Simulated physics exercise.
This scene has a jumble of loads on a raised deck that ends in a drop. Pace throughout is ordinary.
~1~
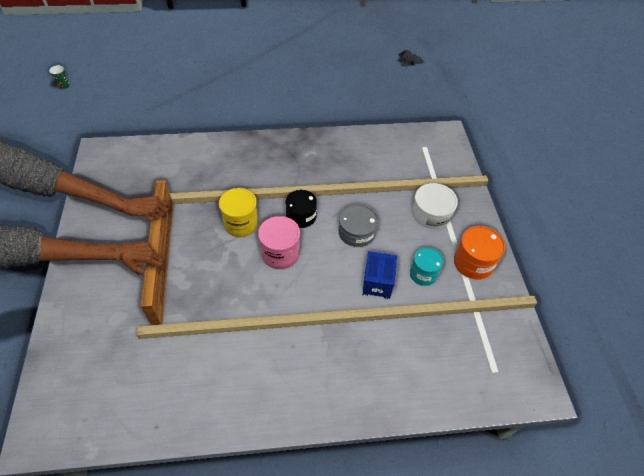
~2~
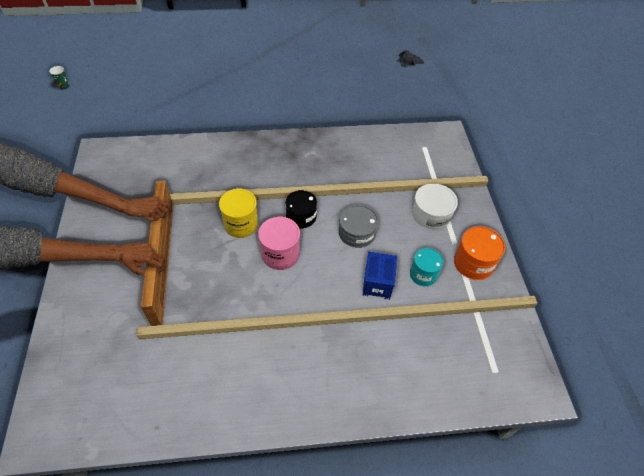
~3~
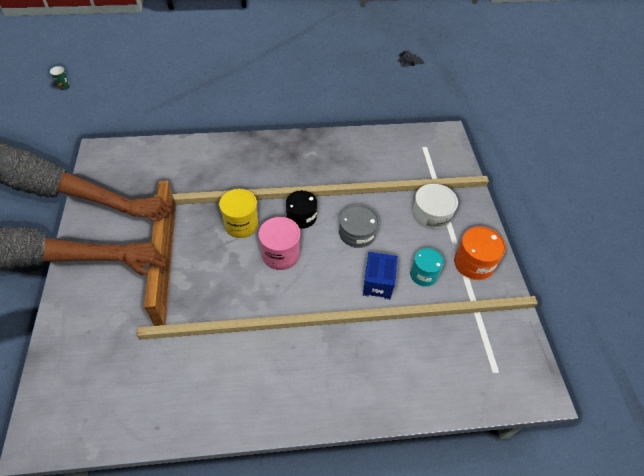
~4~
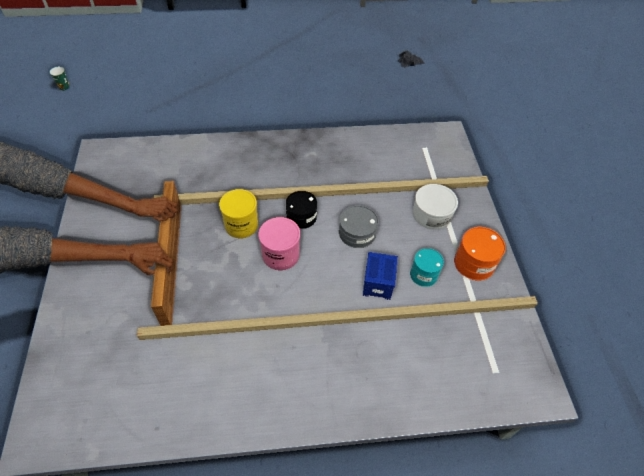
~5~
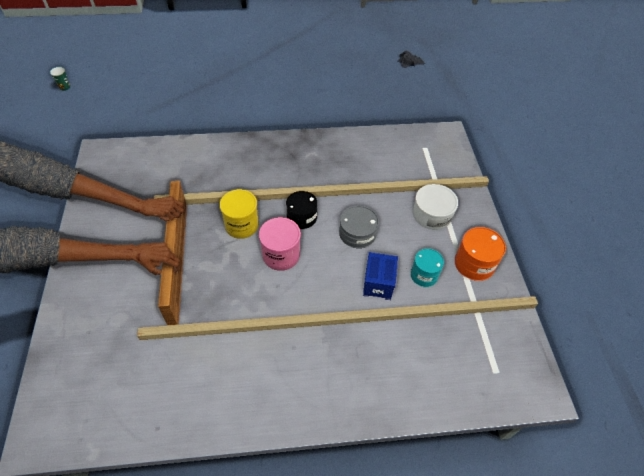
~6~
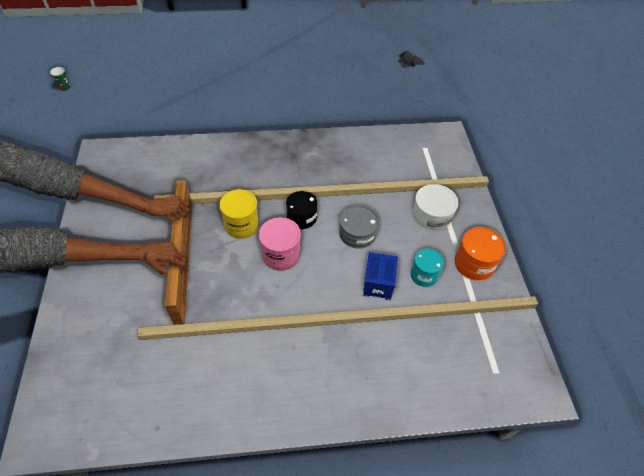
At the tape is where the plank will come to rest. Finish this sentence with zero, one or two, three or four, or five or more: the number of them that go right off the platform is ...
The number of them that go right off the platform is one or two.
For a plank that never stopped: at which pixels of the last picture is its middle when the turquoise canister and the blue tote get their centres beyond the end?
Estimated middle: (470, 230), and (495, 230) for the other.
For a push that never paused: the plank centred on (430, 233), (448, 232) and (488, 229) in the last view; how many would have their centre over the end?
Counts: 0, 1, 4.
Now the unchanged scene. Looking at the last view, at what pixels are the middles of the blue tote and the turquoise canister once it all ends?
The first one ends at (485, 276), the second at (510, 267).
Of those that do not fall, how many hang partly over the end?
The count is 2.
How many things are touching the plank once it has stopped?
That would be 3 of them.
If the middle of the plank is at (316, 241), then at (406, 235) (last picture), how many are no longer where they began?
So far 4, and 8 at the second.
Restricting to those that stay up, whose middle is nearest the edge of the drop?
The white pail is the one.
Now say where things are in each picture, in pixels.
The first frame shows orange canister (479, 253); white pail (434, 206); turquoise canister (426, 267); plank (159, 250); tape (454, 242).
The second frame shows white pail (434, 207); black canister (301, 209).
The third frame shows turquoise canister (427, 267); pink pail (280, 244).
The fourth frame shows orange canister (479, 254); grey canister (358, 227).
The fifth frame shows white pail (435, 207); yellow pail (240, 215).
The sixth frame shows orange canister (479, 254); white pail (435, 207); turquoise canister (427, 268); plank (180, 250); tape (455, 243).
Early on, none off yet; orange canister at rest near (479, 254); white pail at rest near (435, 207); turquoise canister at rest near (427, 268).
A while later, none off yet; orange canister travelled a little near (487, 253); white pail travelled about its own width near (470, 200); turquoise canister travelled about its own width near (457, 266).
Finally, the number that fall off is one or two; lost, orange canister.
